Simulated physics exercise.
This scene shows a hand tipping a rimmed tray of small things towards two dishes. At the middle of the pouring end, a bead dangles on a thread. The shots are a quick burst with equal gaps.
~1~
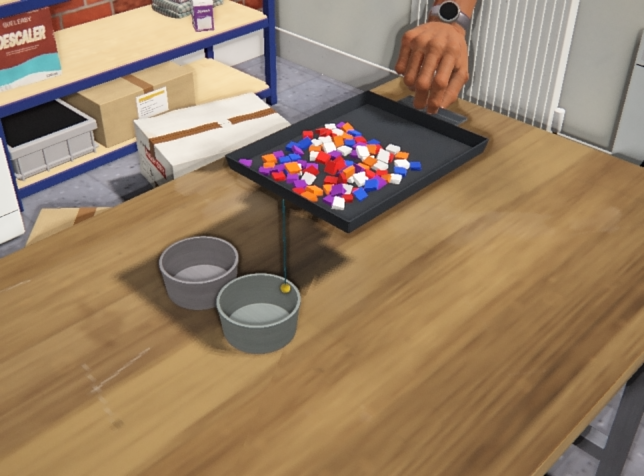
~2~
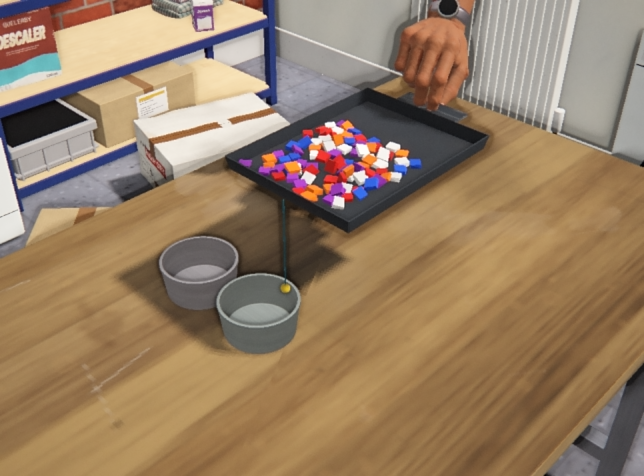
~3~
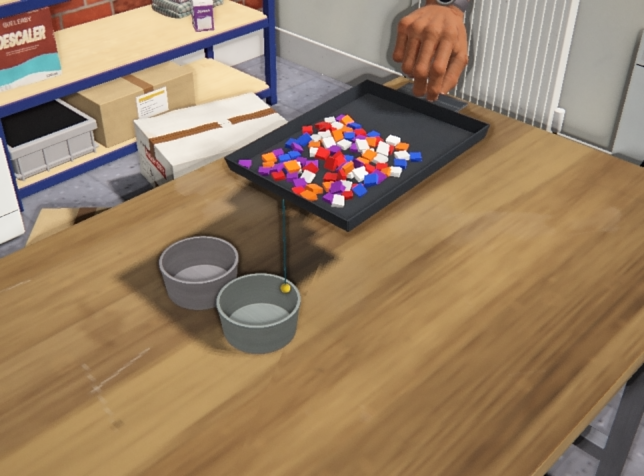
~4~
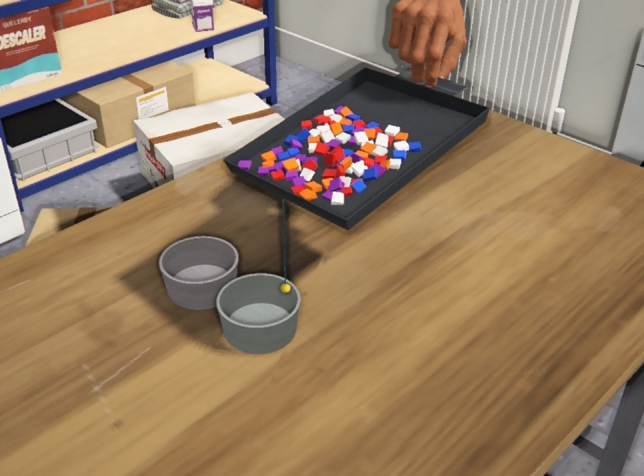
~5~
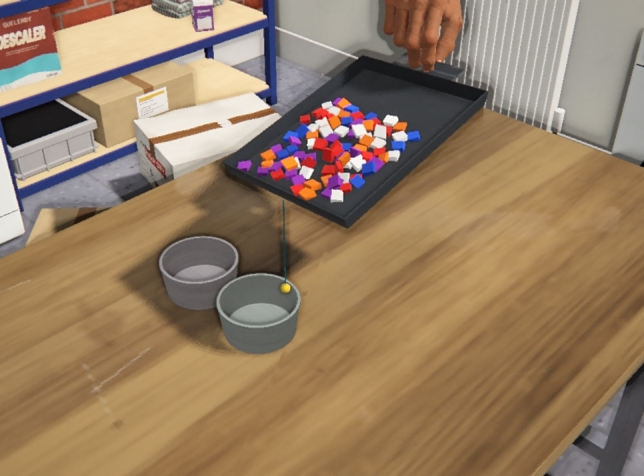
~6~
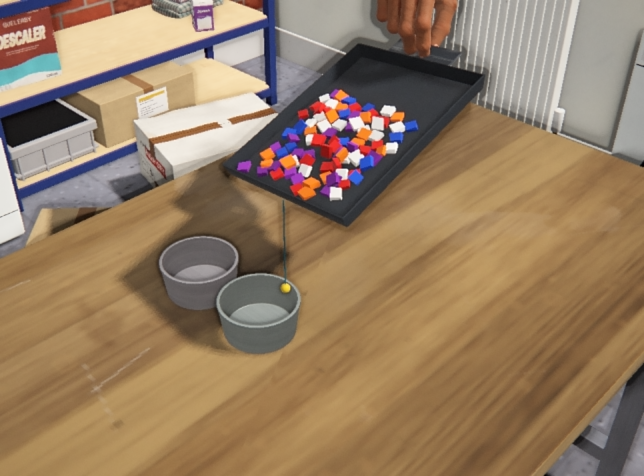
A hand wearing a dark watch raises the far end of a black rimmed tray above a wooden table, seen from above at an angle in a workshop-like room with blue-framed shelves and a white radiator. Red, white, blue, orange and purple tiles lie heaped on it, with two grey dishes and a hanging yellow bead below. The tray steepens gradually, its left corner lowest, while the camera stays still.
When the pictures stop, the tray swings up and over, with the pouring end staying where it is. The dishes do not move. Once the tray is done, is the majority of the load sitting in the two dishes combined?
Yes, the majority is there.
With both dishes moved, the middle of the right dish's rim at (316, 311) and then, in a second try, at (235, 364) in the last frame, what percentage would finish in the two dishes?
It would be near 30 per cent first and near 10 per cent second.
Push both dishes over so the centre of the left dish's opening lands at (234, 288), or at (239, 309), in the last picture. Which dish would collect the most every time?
Result, first place: The lefthand one; second place: The lefthand one.
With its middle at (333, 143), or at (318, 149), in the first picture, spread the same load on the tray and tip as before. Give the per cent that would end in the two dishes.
Shares in turn: 60 % and 80 %.
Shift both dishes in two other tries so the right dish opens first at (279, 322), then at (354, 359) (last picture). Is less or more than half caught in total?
Placing 1: A majority of it. Placing 2: A minority of it.
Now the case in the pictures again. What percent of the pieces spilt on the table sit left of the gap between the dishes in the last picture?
Close to 60 in a hundred.
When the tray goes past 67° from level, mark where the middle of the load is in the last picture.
I'd put it at about (271, 163).
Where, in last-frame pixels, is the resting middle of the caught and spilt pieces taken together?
The centre ends up roughly at (233, 316).
Shortly afterwards, tray tipped steeply; all but a few on the tray; only a few in the air.
Next, tray tipped past a quarter turn; a little on the tray; near a quarter in the right dish; near a quarter in the left dish; near a quarter outside both; near a third in the air.
Some moments later, tray tipped past a quarter turn; near a third in the right dish; near a quarter in the left dish; near a third outside both.
In the end, tray tipped past a quarter turn; near a third in the right dish; near a quarter in the left dish; near a third outside both.
